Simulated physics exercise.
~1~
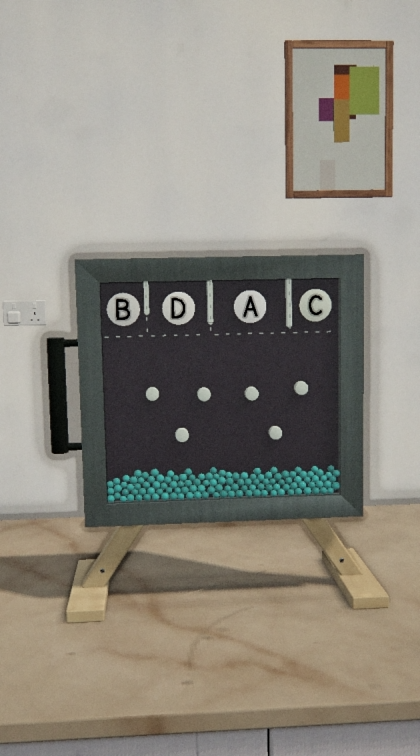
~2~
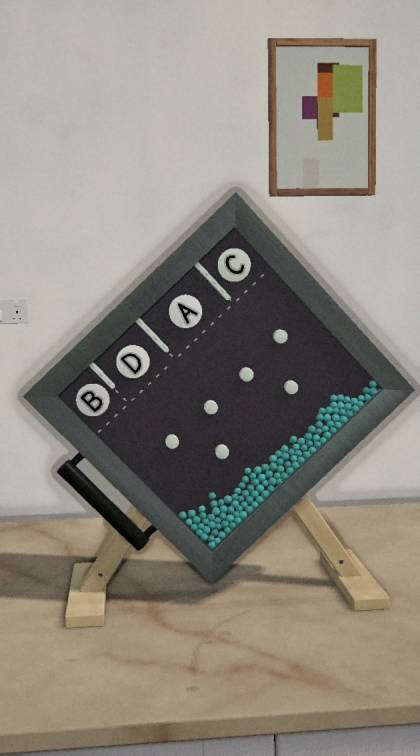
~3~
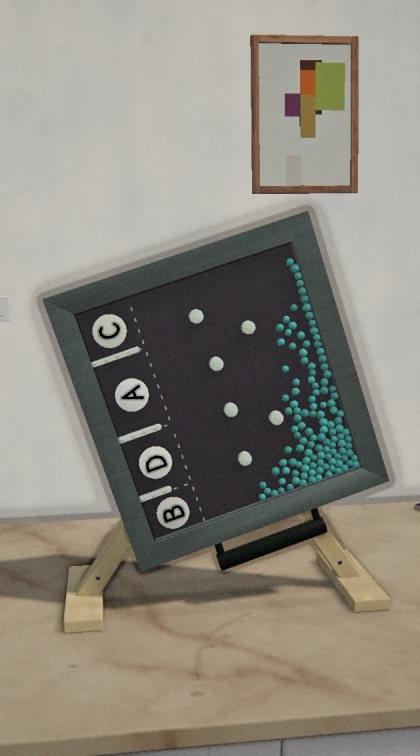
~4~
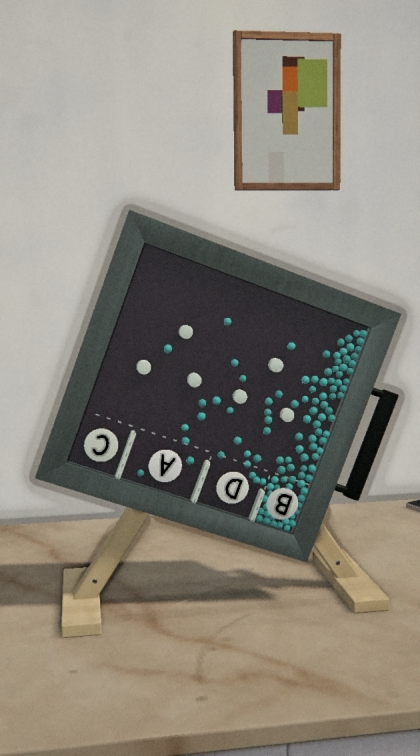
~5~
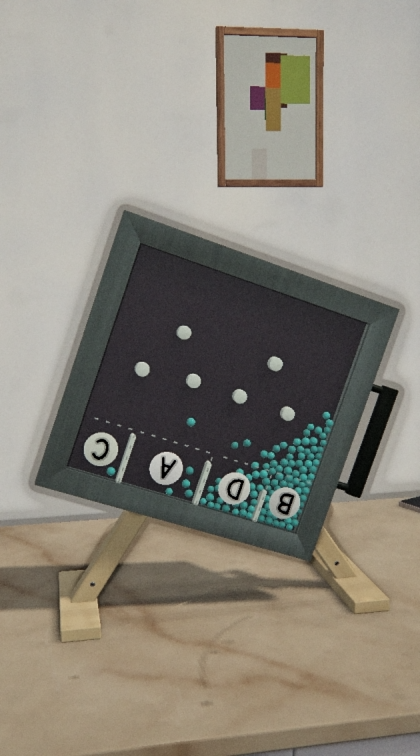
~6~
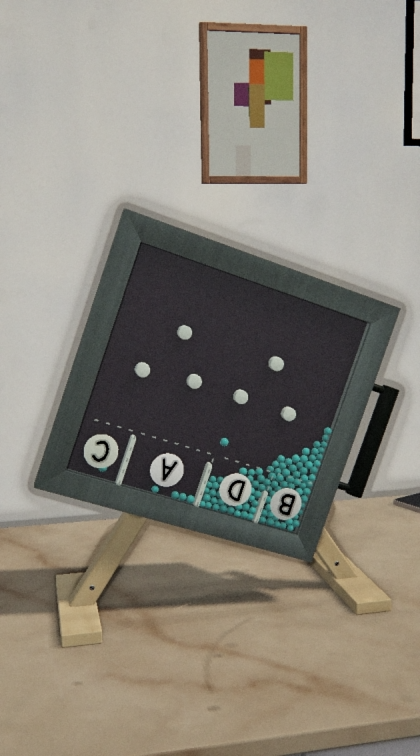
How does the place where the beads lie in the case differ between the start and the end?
At the start they are spread along the plain edge at the bottom, opposite the lettered pockets. At the end they are still low in the view, but heaped toward the right against the lettered edge, mostly in pockets B and D.
